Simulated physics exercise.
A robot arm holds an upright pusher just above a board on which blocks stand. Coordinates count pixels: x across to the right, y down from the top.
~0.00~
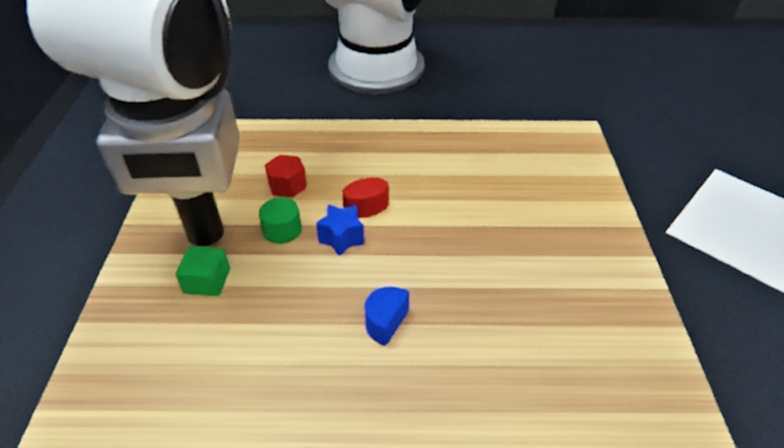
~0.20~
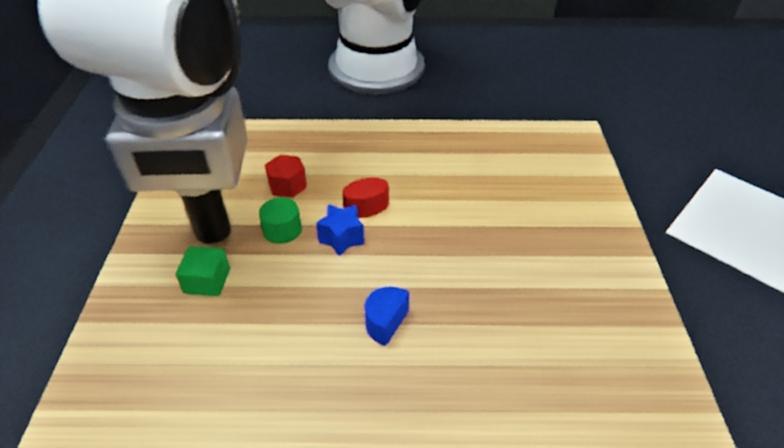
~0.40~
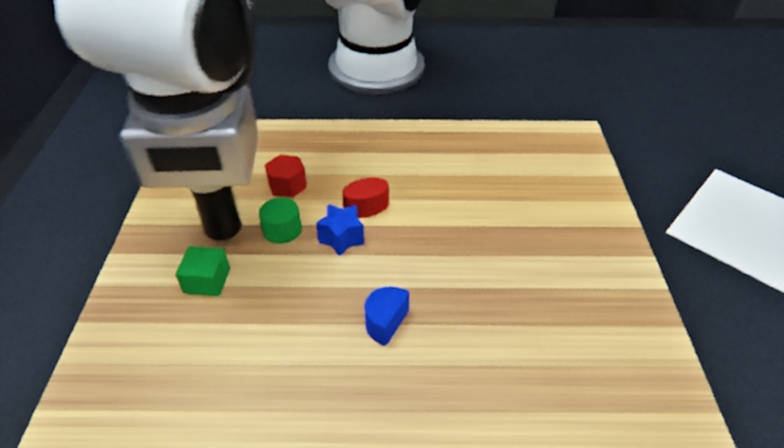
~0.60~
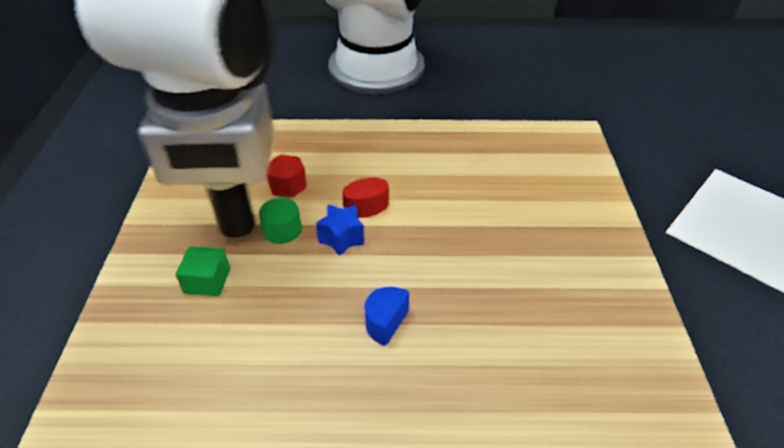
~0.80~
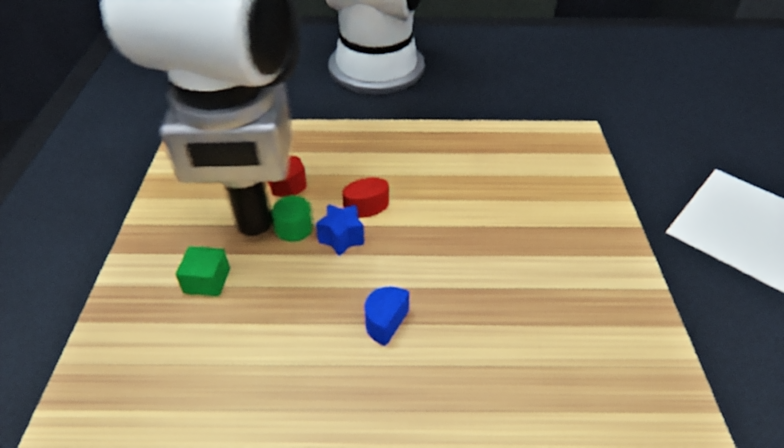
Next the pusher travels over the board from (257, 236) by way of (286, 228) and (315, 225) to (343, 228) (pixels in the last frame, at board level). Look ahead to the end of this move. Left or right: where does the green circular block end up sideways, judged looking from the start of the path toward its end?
Taking start-to-end as forward, the block's sideways shift goes to the left.
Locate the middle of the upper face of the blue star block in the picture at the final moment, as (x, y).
Pixel (370, 222).
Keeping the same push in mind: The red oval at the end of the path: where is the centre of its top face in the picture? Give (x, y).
I'd guess (400, 174).
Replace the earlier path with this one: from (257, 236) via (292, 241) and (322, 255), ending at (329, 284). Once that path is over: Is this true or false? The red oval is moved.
My answer: False.
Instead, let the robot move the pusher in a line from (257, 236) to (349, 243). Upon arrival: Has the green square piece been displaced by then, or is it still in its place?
At the end of the path, it will still be in place.
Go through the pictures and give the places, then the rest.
In the first frame, lower end of the pusher at (206, 233), tops of blocks, red hexagonal block at (284, 165), green circular block at (278, 210), blue star block at (340, 218), red oval at (366, 187).
In the second frame, pusher at (213, 231), blocks as before.
In the third frame, pusher at (224, 228), blocks as before.
In the fourth frame, pusher at (237, 225), blocks as before.
In the fifth frame, pusher at (254, 223), red hexagonal block partly hidden, green circular block at (291, 208), blue star block at (340, 218), red oval at (366, 187).
The first path, step by step. Halfway along, pusher at (299, 213); green circular block at (334, 198); blue star block at (354, 219), turned 35° clockwise; red oval at (375, 185).
At the end, pusher at (342, 216); red hexagonal block not moved; green circular block at (369, 191); blue star block at (370, 222), turned 85° clockwise; red oval at (400, 174), turned 15° clockwise.
